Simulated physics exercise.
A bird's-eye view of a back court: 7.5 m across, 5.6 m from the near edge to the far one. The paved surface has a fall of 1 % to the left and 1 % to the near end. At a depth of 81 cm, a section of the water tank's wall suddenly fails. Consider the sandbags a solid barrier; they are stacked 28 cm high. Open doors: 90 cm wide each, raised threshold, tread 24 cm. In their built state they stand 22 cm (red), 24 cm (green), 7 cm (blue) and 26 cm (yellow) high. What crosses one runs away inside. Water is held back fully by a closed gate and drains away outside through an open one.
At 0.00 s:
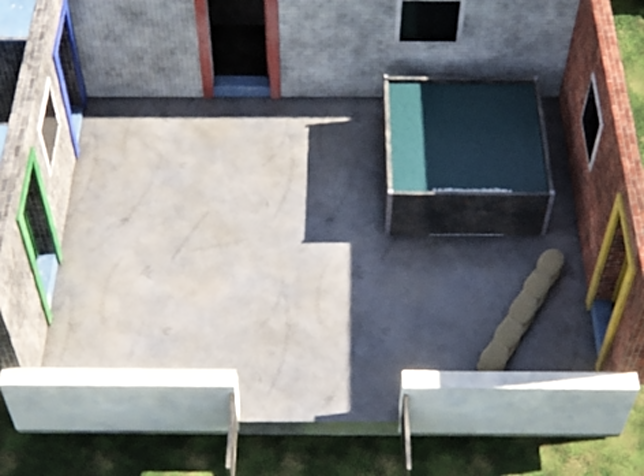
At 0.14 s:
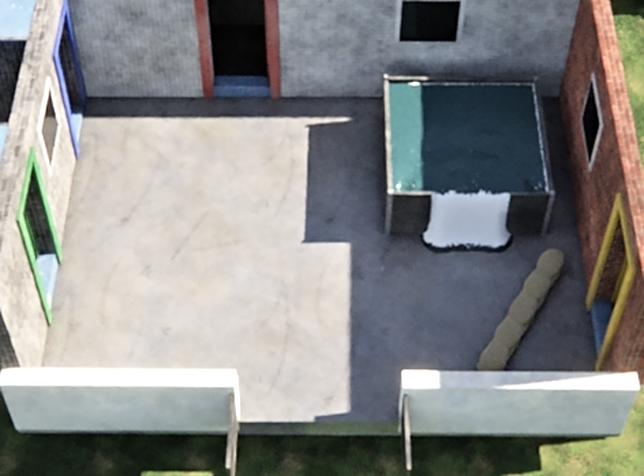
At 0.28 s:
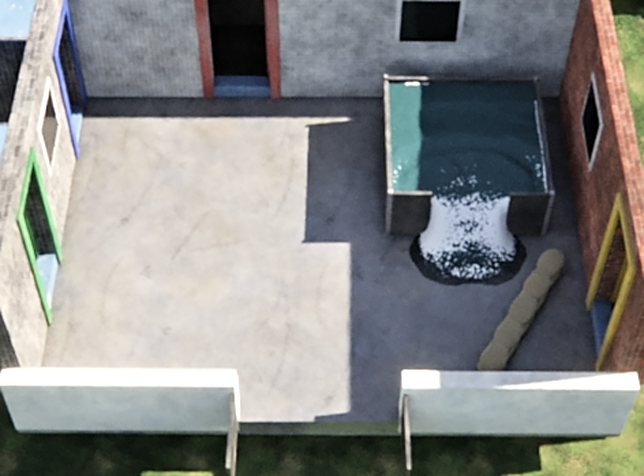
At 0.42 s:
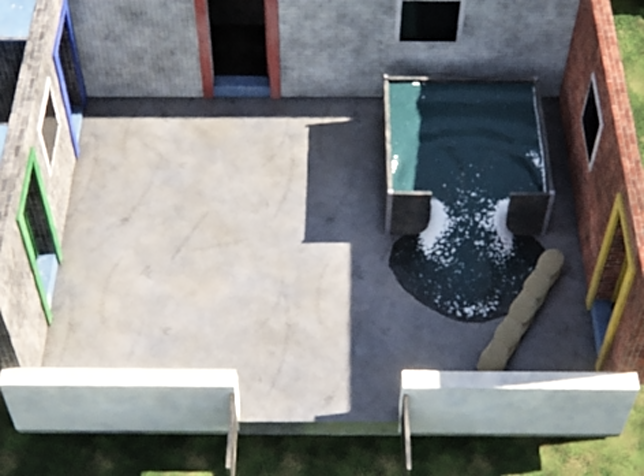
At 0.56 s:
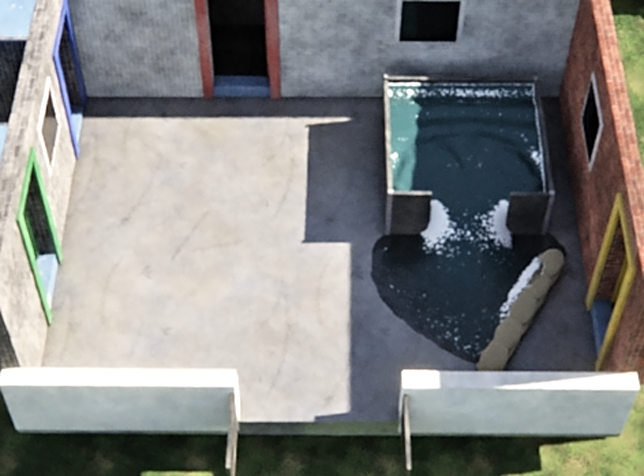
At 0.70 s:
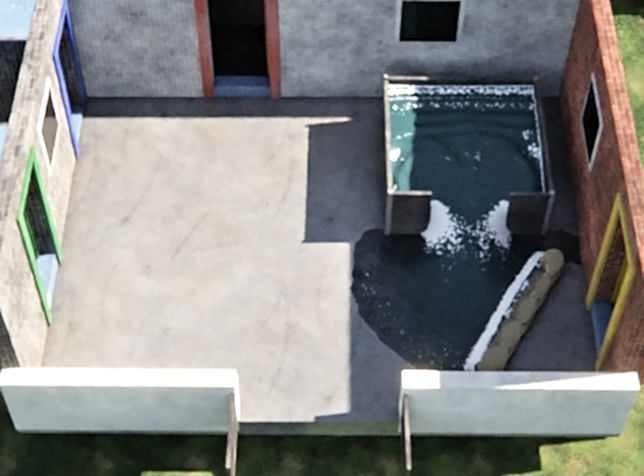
To begin with, a tank of still, dark water stands at the right of a walled, paved court, near a row of sandbags. Part of its near wall gives way and foaming water pours out, spreading in a dark pool that reaches the sandbags, froths along them and widens towards both sides.
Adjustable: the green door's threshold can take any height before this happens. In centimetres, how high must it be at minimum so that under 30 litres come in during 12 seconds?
At least 7 cm or so.
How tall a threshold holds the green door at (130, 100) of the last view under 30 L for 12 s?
It needs roughly 7.0 cm.
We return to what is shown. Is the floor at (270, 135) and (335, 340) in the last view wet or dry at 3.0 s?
Note: Point one not yet reached; point two reached.
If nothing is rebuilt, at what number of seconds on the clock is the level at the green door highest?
Near 4.5 s.
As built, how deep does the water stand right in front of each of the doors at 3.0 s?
At the red door the depth is 0 cm, at green 0 cm, at blue 0 cm and at yellow 13 cm.
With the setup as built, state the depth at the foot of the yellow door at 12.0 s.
The depth there is around 8.5 cm.
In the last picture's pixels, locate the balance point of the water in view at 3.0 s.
(439, 247), roughly.
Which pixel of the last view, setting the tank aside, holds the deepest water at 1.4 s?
About (419, 405).
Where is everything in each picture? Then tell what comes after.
In the first frame, still water, 81 cm deep, in the water tank at (466, 137); the green door at (41, 246) is dry.
In the second frame, water pours out at (467, 220) and has run 0.3 m, to (436, 248); about 8 cm deep outside, 81 cm at the back.
In the third frame, the front is at (442, 279), 0.8 m from the gap at (467, 220); 1.0 m2 of floor is wet, 81 cm left at the back.
In the fourth frame, the gap is at (467, 221), the front 1.5 m out at (467, 318); the back of the water tank holds 80 cm.
In the fifth frame, the front is at (465, 355), 2.1 m from the gap at (467, 220); 3.5 m2 of floor is wet, 73 cm left at the back.
In the sixth frame, the front is at a hidden place, 2.8 m from the gap at (467, 220); 4.7 m2 of floor is wet, 68 cm left at the back; the green door at (41, 246), 5.9 m from the gap, is still 4.3 m from the nearest water.
After 1.4 s water covers 25 % of the floor, deepest (54 cm) near (419, 405); it has not reached the green door.
After 3.0 s water covers 40 % of the floor, deepest (36 cm) near (432, 405); it has not reached the green door.
After 12.0 s water covers 95 % of the floor, deepest (11 cm) near (36, 404); 8 cm at the green door, 0 litres in over its 24 cm threshold.
At the green door as built, the water arrived by 3.6 s and peaked near 13 cm at 4.4 s.
Run again over the same 12 s with other heights there, 39 litres in over 6.5 cm, 19 litres over 8 cm. The limit of 30 litres is kept from about 7 cm up.
